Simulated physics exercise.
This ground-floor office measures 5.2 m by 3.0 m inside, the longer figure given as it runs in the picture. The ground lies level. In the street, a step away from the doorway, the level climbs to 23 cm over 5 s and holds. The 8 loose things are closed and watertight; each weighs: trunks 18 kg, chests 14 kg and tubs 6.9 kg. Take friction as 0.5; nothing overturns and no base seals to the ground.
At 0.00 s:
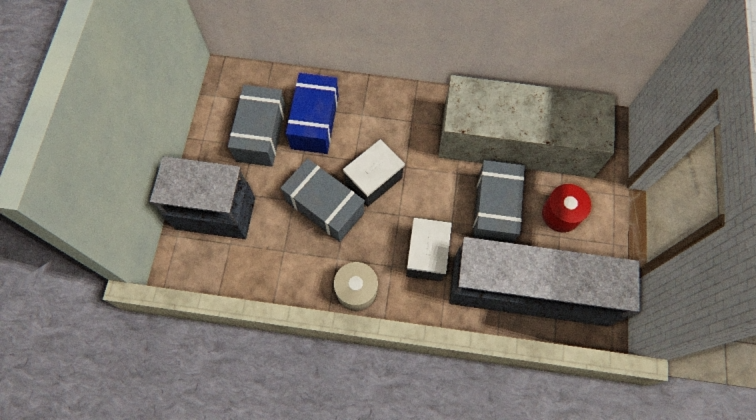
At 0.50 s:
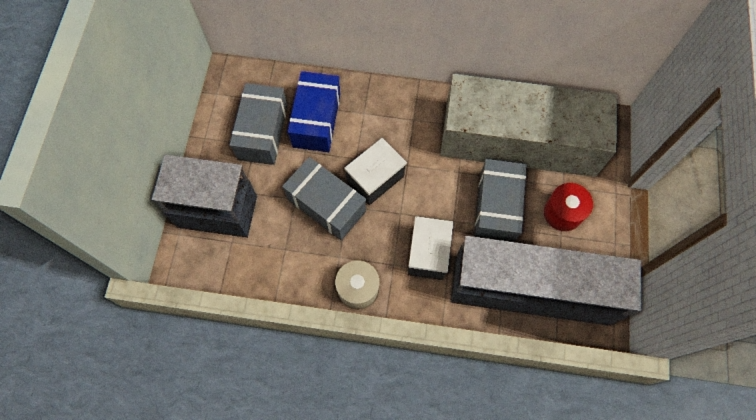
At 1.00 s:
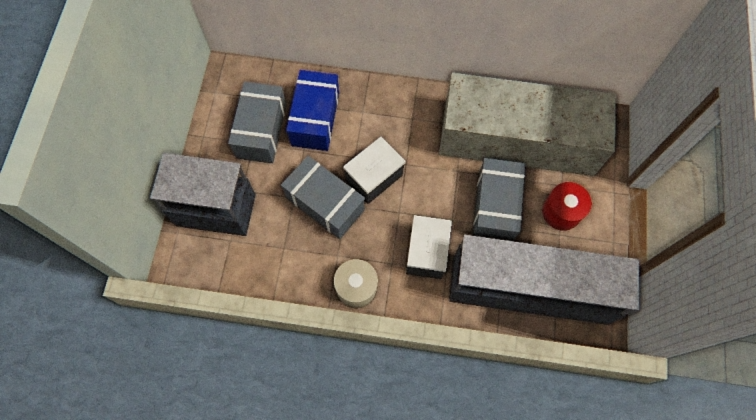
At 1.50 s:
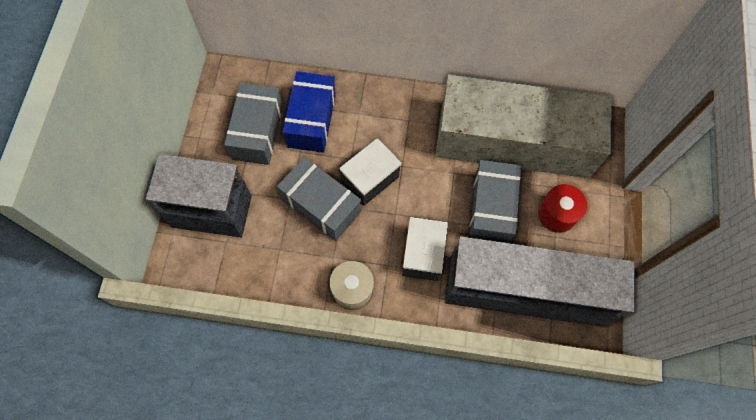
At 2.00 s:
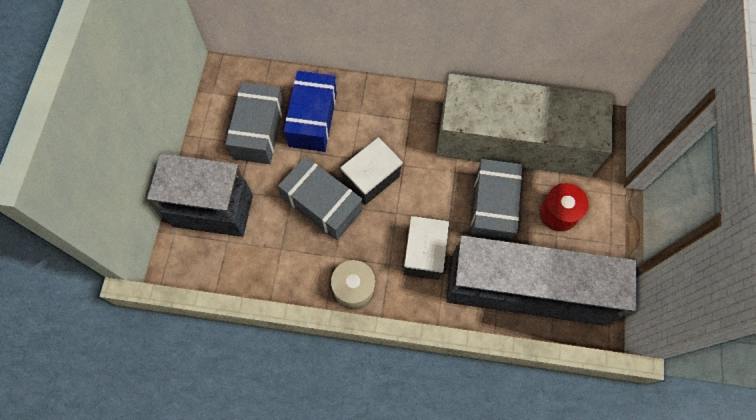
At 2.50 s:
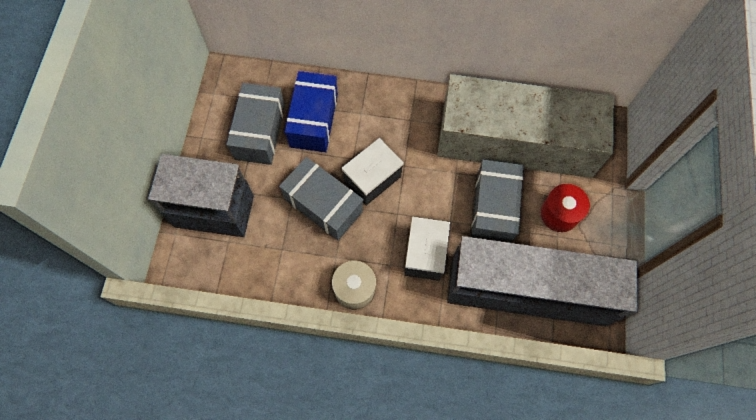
A ground-floor office with a tiled floor is seen from high above, its doorway in the right wall and the street outside along the front. A blue trunk and grey trunks stand among pale-topped boxes, stone-topped counters, a cream tub near the front and a red tub by the doorway. The street turns from grey to bluish, then a watery sheen spreads through the doorway onto the floor, while the furnishings stay put and the view wavers slightly.
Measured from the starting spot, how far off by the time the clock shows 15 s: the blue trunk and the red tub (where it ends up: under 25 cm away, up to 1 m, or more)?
The blue trunk is nudged along, the red tub gets carried off.
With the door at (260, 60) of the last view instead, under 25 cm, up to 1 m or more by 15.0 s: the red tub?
Then the red tub slides a little.
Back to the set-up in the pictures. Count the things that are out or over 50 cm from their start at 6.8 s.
I count 4.
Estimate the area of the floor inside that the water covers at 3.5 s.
Roughly 1.5 m2.
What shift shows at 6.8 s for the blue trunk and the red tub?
Roughly 20 and 200 cm by then.
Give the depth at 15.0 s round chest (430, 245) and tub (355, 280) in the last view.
Roughly 13 and 11 cm.
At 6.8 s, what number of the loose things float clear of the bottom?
2 of them.
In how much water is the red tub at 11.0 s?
About 13 cm.
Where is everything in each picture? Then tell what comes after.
In the first frame, the blue trunk at (312, 105) rests on the ground; the red tub at (571, 203), on the bottom; water covers 0.0 m2; 0 of 8 have shifted.
In the second frame, the blue trunk at (314, 104) rests on the ground; the red tub at (572, 202) rests on the ground; water covers 0.0 m2; 0 of 8 have shifted.
In the third frame, the blue trunk at (313, 102), on the bottom; the red tub at (571, 201) rests on the ground; water covers 0.0 m2; 0 of 8 have shifted.
In the fourth frame, the blue trunk at (309, 104) rests on the ground; the red tub at (567, 203) rests on the ground; water covers 0.0 m2; 0 of 8 have shifted.
In the fifth frame, the blue trunk at (310, 103), on the bottom; the red tub at (568, 202), on the bottom; water covers 0.0 m2; 0 of 8 have shifted.
In the sixth frame, the blue trunk at (311, 104), on the bottom; the red tub at (569, 203), on the bottom; water covers 0.3 m2; 0 of 8 have shifted.
After 3.5 s the blue trunk is near (311, 104), 0.0 m from its start, aground; the red tub is near (546, 197), 0.2 m from its start, aground; 0 afloat.
After 6.8 s the blue trunk is near (299, 97), 0.2 m from its start, aground; the red tub is near (386, 180), 2.0 m from its start, afloat; 2 afloat.
After 11.0 s the blue trunk is near (262, 65), 0.7 m from its start, afloat; the red tub is near (288, 160), 3.1 m from its start, afloat; 8 afloat.
After 15.0 s the blue trunk is near (351, 90), 0.5 m from its start, afloat; the red tub is near (313, 142), 2.8 m from its start, afloat; 8 afloat.
